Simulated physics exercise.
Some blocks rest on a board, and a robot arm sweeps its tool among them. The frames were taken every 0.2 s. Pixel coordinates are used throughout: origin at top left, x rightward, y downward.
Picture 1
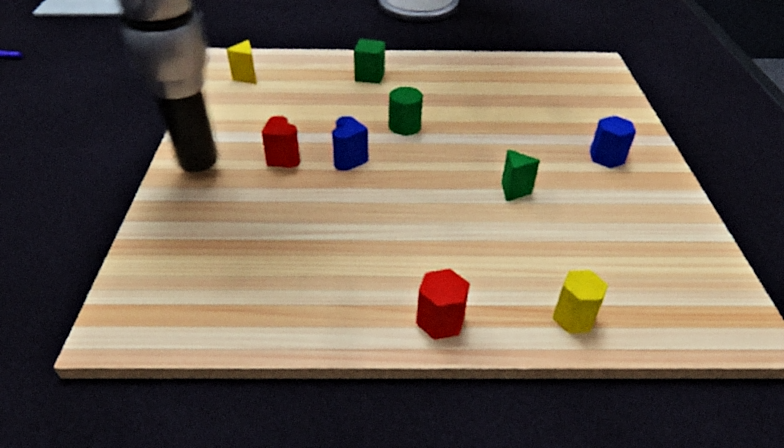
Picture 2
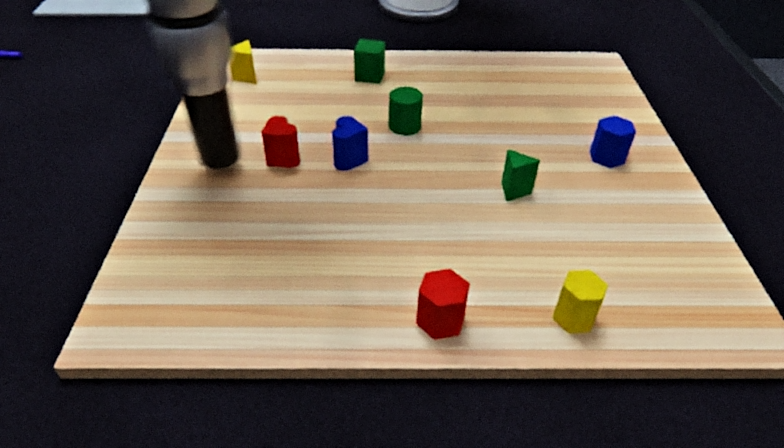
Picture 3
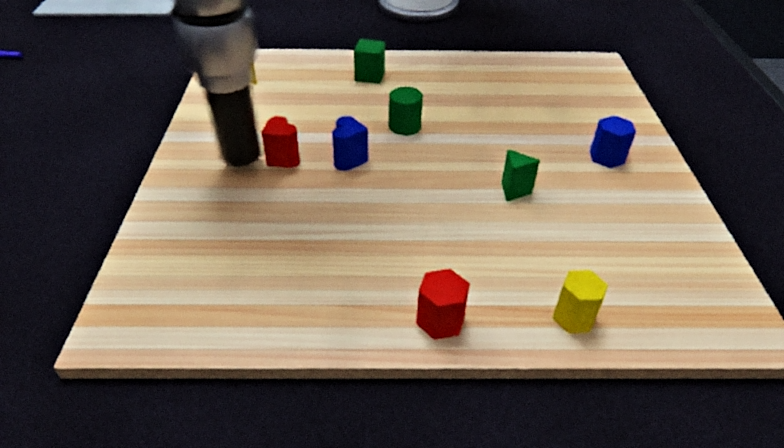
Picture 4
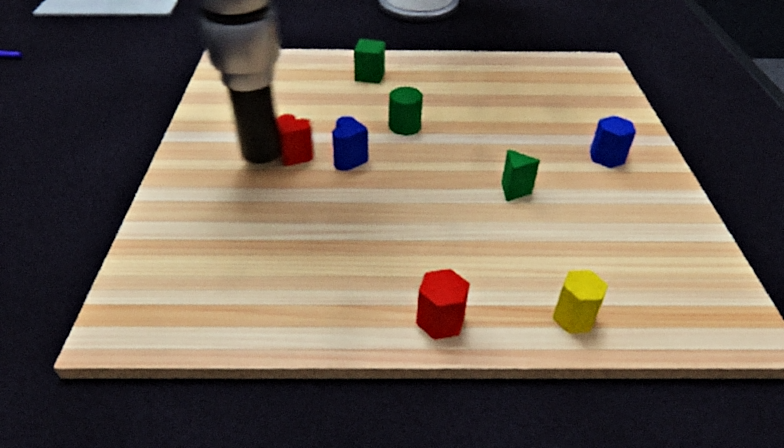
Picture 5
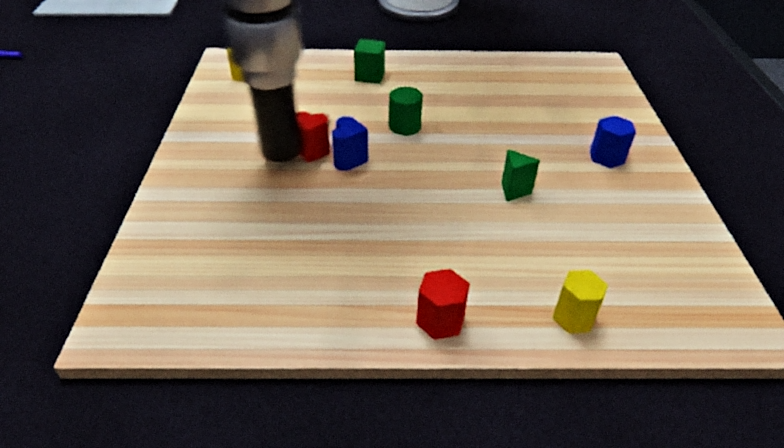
We see a robot arm sweep its dark tool rightward across a wooden board of colored blocks, passing in front of a yellow block, then pushing the red heart-shaped block right, close to the blue heart-shaped one.
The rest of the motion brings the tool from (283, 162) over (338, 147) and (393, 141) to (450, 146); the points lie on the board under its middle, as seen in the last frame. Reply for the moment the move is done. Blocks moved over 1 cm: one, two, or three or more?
Total: Three-plus.
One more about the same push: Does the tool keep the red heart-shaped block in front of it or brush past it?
My guess is it ends up beside or behind the tool.
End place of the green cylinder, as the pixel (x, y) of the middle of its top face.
Put as a pixel place, it's (422, 89).
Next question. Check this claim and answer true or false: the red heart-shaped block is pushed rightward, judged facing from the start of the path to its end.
That claim is false.
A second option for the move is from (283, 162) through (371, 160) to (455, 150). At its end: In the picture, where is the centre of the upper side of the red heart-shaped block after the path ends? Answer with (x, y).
At pixel (346, 110).
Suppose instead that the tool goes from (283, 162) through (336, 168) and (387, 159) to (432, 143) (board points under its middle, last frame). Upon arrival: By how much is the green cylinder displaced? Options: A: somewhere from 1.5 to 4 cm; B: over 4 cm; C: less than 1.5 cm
My answer is option A.
What follows on the original path. One third of the way, tool at (337, 135); red heart-shaped block at (363, 103); blue heart-shaped block at (360, 127), turned 35° clockwise.
Two thirds of the way, tool at (395, 129); red heart-shaped block at (392, 91), turned 50° anticlockwise; blue heart-shaped block at (374, 127), turned 85° clockwise; green cylinder at (422, 89).
At the end, tool at (451, 135); red heart-shaped block at (392, 91), turned 50° anticlockwise; blue heart-shaped block at (374, 127), turned 85° clockwise; green cylinder at (422, 89); green triangular piece in place.
